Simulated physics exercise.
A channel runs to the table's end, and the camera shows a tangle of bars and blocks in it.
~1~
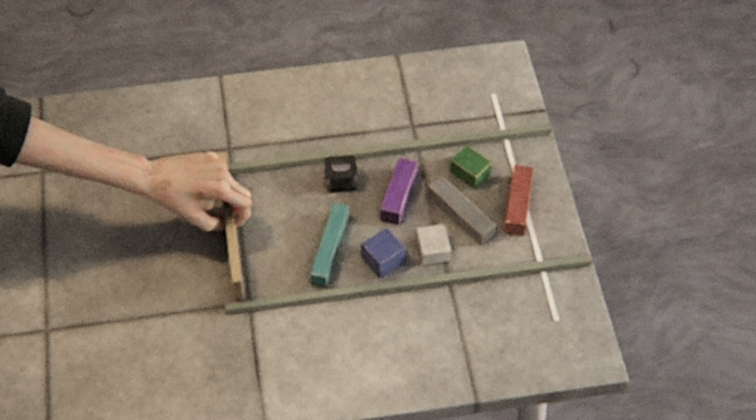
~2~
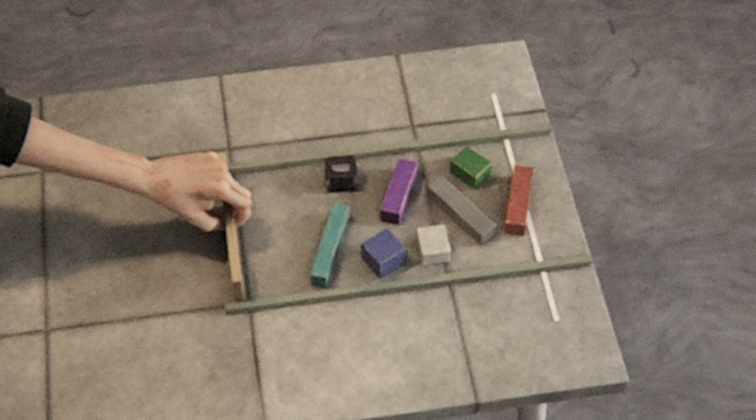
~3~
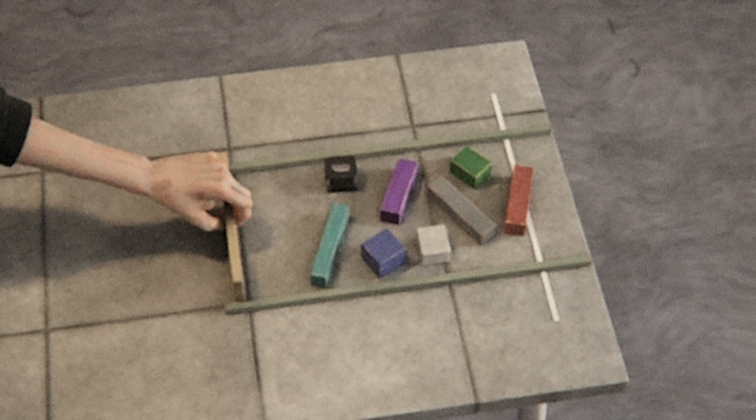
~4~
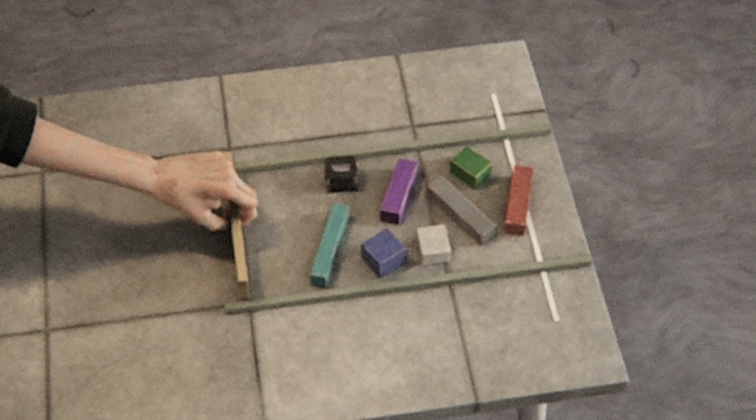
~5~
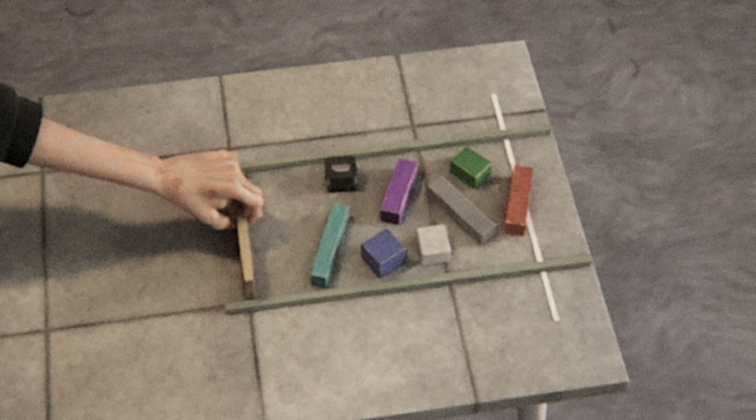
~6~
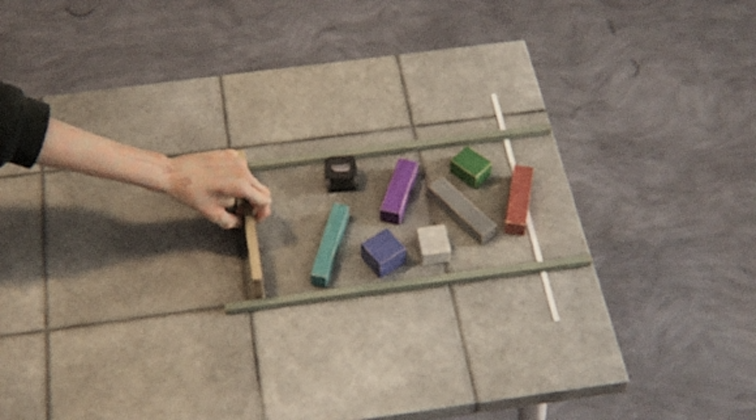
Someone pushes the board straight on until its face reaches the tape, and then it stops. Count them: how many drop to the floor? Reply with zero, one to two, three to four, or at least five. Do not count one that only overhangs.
It comes to three to four.
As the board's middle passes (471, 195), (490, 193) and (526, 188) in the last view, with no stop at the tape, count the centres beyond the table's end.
Over the end: 1, 1, 4.
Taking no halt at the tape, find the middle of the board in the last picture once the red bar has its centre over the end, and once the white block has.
The middle would be close to (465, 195) and then close to (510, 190).
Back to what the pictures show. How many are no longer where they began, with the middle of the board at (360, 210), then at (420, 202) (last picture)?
By then 3, and later 8.
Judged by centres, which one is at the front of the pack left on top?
The purple stick is foremost.
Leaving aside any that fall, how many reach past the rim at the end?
Expected count: 1.
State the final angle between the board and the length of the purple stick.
It measures close to 20 degrees.
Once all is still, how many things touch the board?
That makes 2.
A little later, none off yet; red bar at rest near (519, 200); green block at rest near (471, 167); grey stick at rest near (461, 210).
When it is over, the number that fall off is three or four; down, white block, grey stick, green block and red bar.
